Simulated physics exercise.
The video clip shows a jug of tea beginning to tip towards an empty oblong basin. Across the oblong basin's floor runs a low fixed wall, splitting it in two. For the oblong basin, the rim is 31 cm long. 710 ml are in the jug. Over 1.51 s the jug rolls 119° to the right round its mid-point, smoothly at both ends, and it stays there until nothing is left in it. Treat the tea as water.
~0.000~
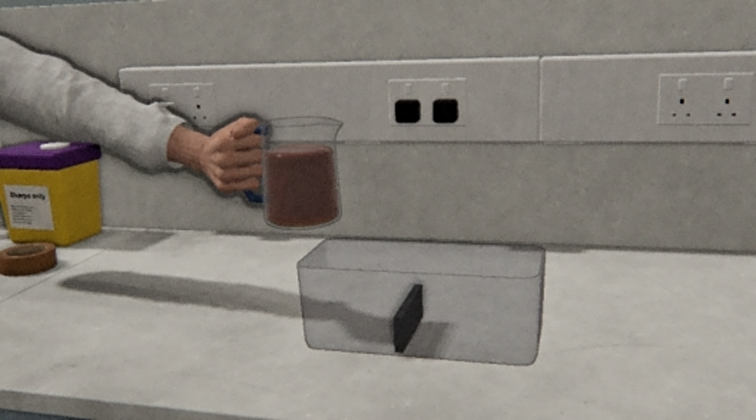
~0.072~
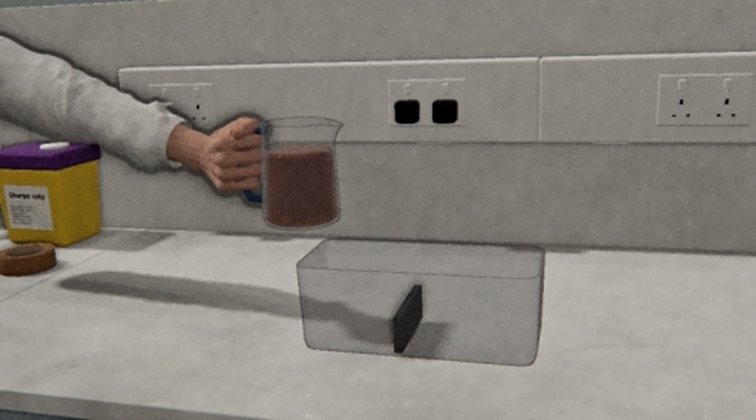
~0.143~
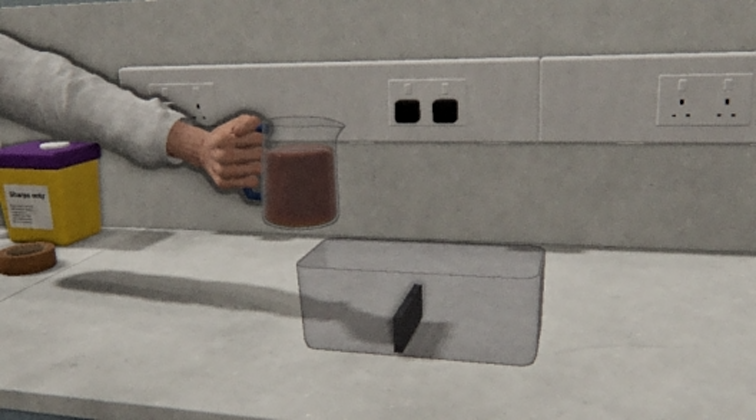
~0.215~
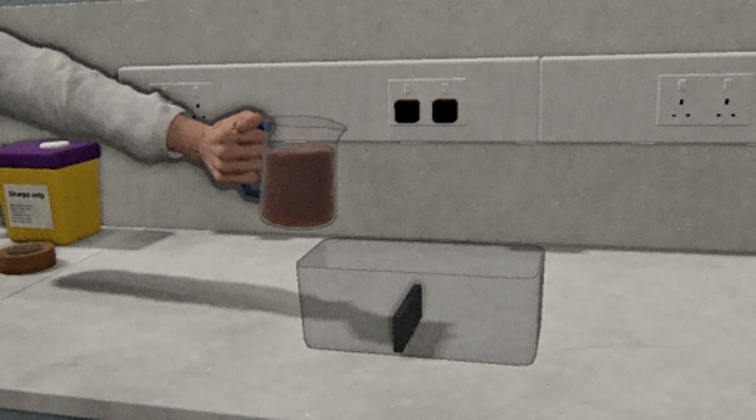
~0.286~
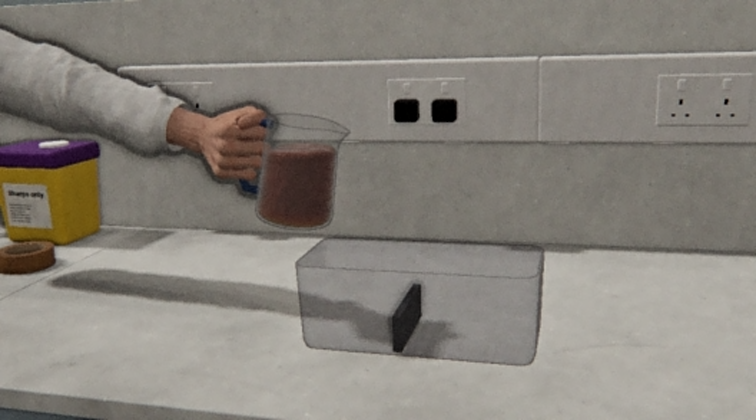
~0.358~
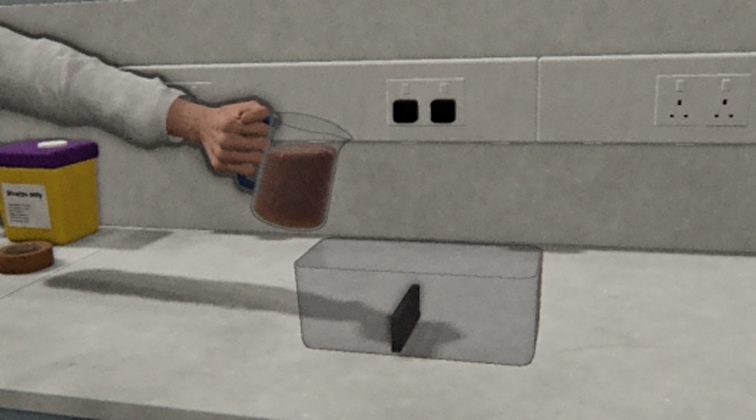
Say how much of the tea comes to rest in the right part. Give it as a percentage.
About 29 per cent comes to rest there.
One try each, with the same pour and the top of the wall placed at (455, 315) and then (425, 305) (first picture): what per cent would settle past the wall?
One try each: Around 10 percent and then around 5 percent.
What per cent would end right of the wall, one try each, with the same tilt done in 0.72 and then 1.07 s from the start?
I'd expect close to 10 per cent and then close to 20 per cent.
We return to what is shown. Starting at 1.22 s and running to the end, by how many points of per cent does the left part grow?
Near 34 percent, give or take.
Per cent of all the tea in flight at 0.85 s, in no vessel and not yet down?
Estimate: Some 9 % of the total.
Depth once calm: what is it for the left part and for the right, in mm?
The left side settles near 32 mm and the right side near 10 mm.
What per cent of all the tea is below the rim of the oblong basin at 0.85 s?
I'd estimate some 3 percent of the liquid.
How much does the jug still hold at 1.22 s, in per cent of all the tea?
I reckon near 26 per cent still sits there.
By 0.85 s the tilt is 72° and 88 per cent is still to pour, 3 is left of the wall and 0 right of it.
By 1.22 s the tilt is 108° and 27 per cent is still to pour, 35 is left of the wall and 27 right of it.
By 1.60 s the tilt is 119° and 0 per cent is still to pour, 69 is left of the wall and 29 right of it.
By 2.01 s the tilt is 119° and 0 per cent is still to pour, 69 is left of the wall and 29 right of it.
At rest 69 per cent lies left of the wall, 29 right of it and 1 outside.
